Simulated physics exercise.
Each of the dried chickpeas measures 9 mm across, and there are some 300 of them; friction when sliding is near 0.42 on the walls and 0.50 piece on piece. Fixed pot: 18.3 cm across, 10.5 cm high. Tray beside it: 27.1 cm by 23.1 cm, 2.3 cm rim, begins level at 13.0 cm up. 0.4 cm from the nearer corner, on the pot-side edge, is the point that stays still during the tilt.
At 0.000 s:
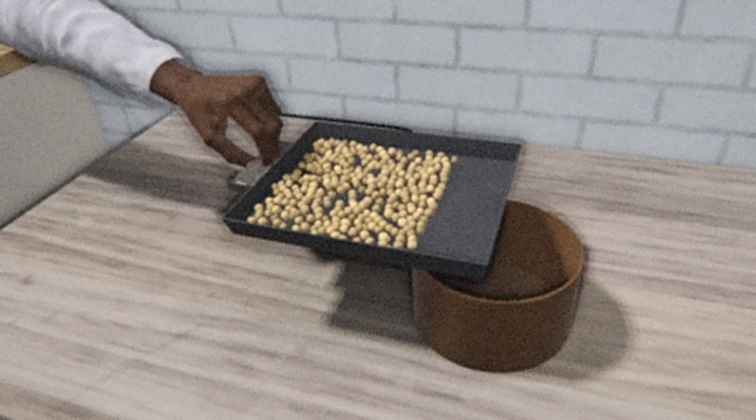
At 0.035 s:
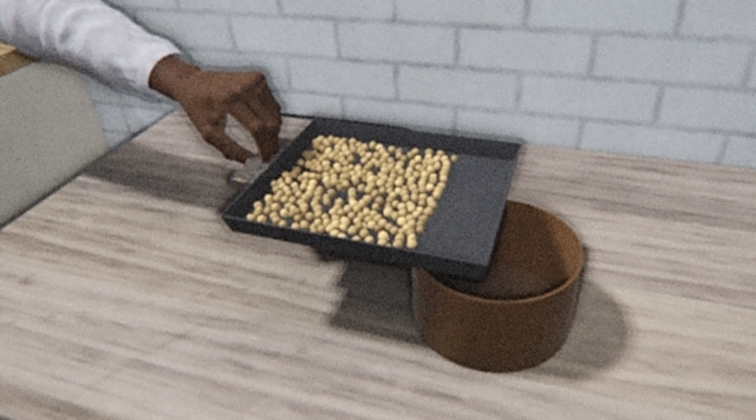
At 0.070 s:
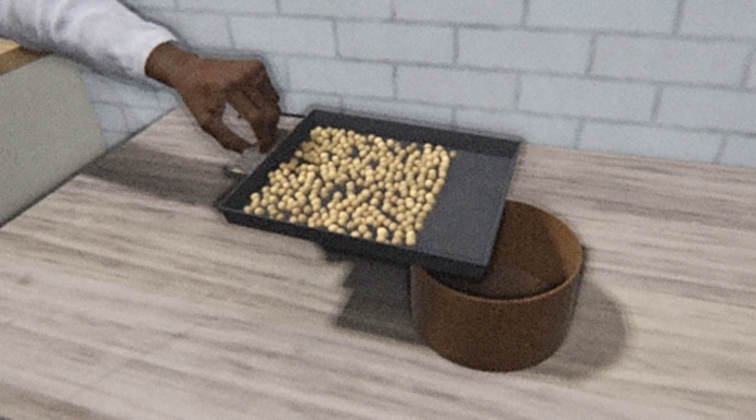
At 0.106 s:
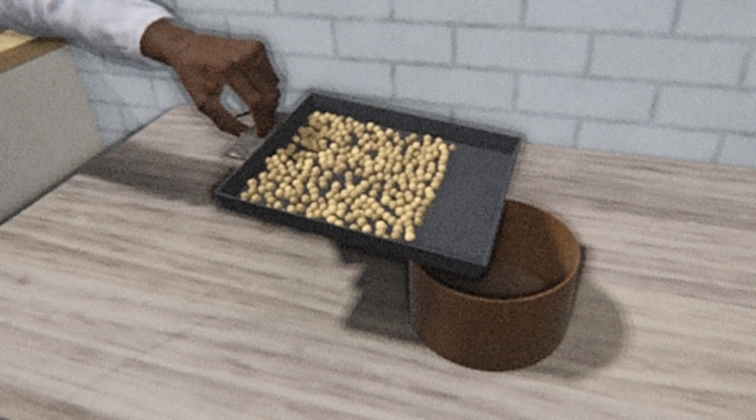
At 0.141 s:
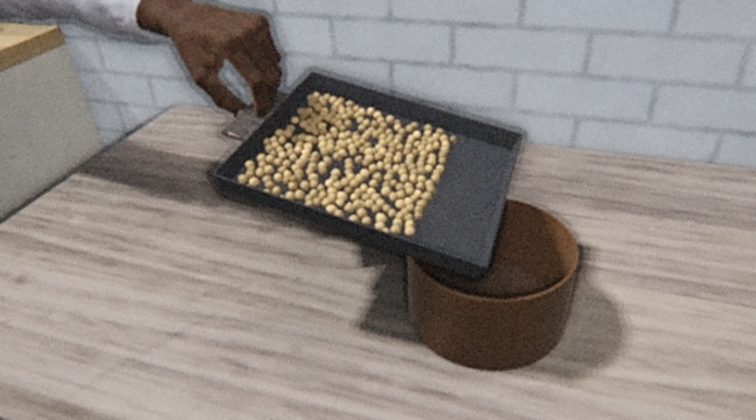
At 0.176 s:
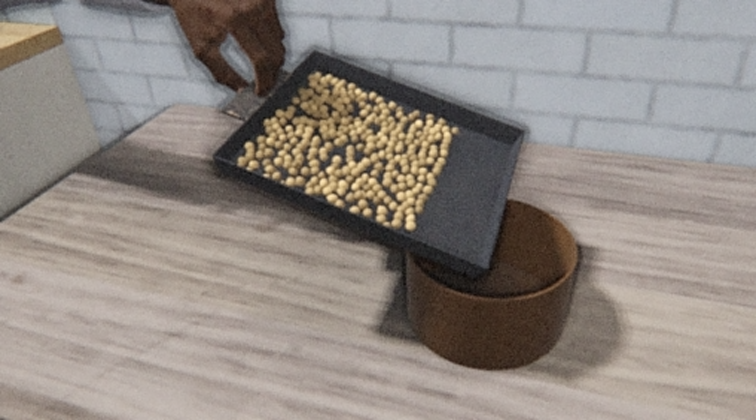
At first, a hand at the left holds a dark tray of dried chickpeas nearly level, its right end over the rim of a brown pot on a wooden table. The hand then raises the left side, gradually and then faster, until the tray slants down toward the pot, the chickpeas still spread across it.
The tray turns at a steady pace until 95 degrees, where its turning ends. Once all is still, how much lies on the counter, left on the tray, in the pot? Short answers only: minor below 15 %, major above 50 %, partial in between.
Counter: Major, tray: Minor, pot: Partial.
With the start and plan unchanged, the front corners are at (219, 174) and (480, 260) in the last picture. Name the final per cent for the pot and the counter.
You'd end with pot at 30 and counter at 70.
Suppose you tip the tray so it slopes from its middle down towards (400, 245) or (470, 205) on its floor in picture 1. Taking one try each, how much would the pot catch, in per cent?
Roughly 0 % for the first direction, roughly 65 % for the second.
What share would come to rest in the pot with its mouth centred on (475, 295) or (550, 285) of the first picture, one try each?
About 55 and 95 per cent.
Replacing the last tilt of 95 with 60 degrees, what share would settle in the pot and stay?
You'd end up with some 15 % in the pot.
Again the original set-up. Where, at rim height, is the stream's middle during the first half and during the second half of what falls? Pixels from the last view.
The first half passes near (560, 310) and the second half near (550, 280).
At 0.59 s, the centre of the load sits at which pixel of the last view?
Close to pixel (523, 225).
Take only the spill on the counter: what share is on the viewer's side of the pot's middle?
Estimate: Close to 90 per cent of the pieces.
After 0.43 s, tilt 57 degrees; the tray holds 100 %, the pot 0 %.
After 0.59 s, tilt 82 degrees; the tray holds 95 %, the pot 0 %.
Then, at 0.88 s, tilt 95 degrees; the tray holds 5 %, the pot 20 %.
At rest (1.7 s), counter 75 %, tray 0 %, pot 25 %.
